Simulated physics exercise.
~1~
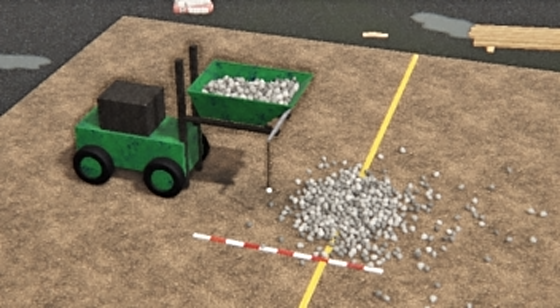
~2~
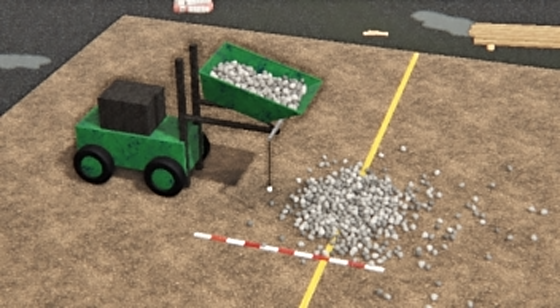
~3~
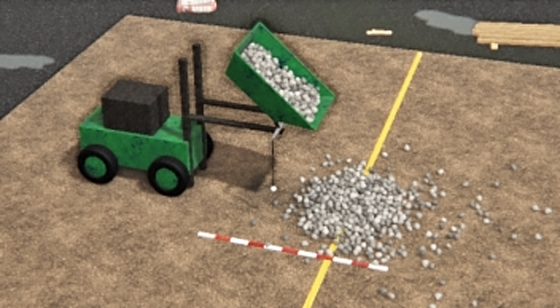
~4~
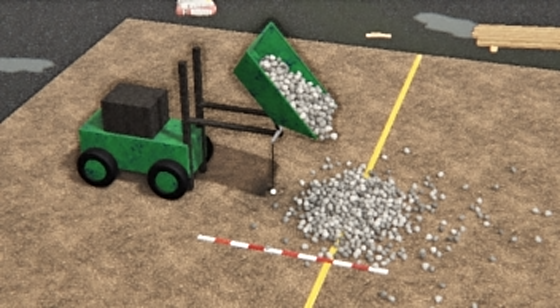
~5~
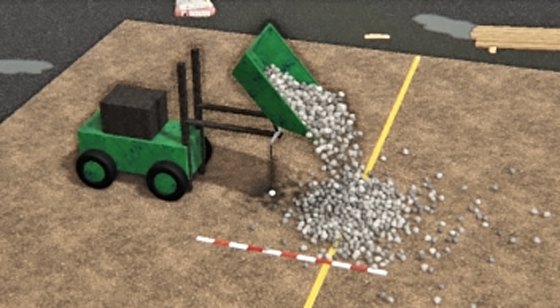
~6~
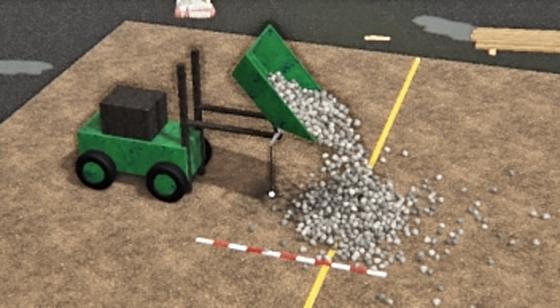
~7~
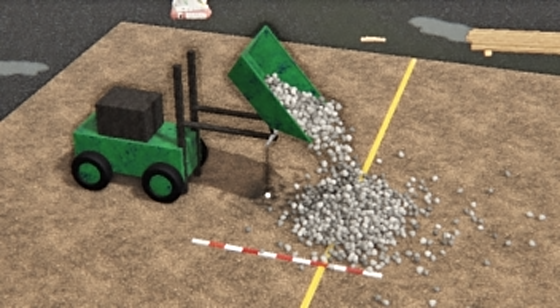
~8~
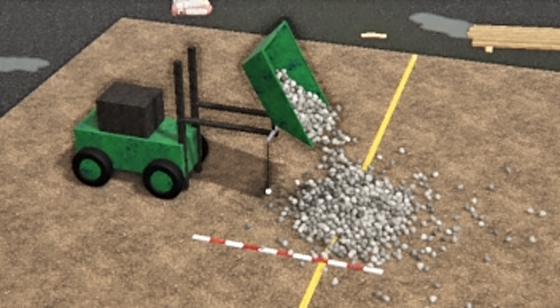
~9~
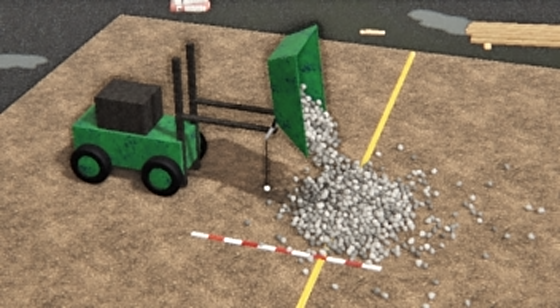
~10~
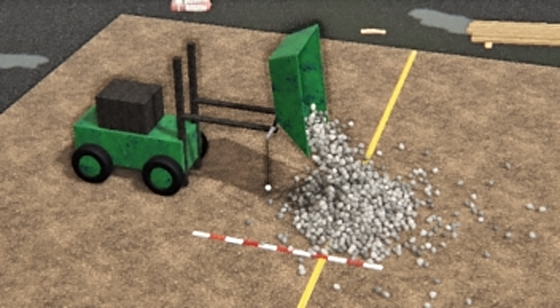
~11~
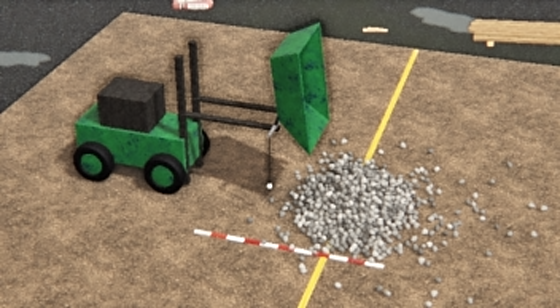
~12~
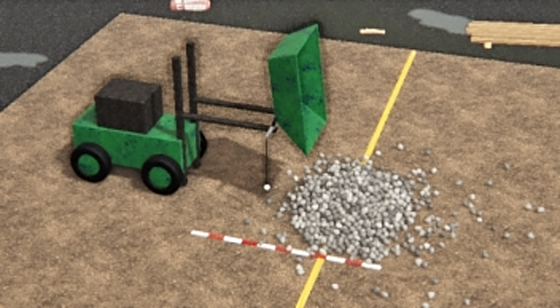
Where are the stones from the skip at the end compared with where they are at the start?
At the start they sit up in the raised green skip, and by the end they lie lower and a little to the right, on the heap that spreads across the yellow line on the ground.
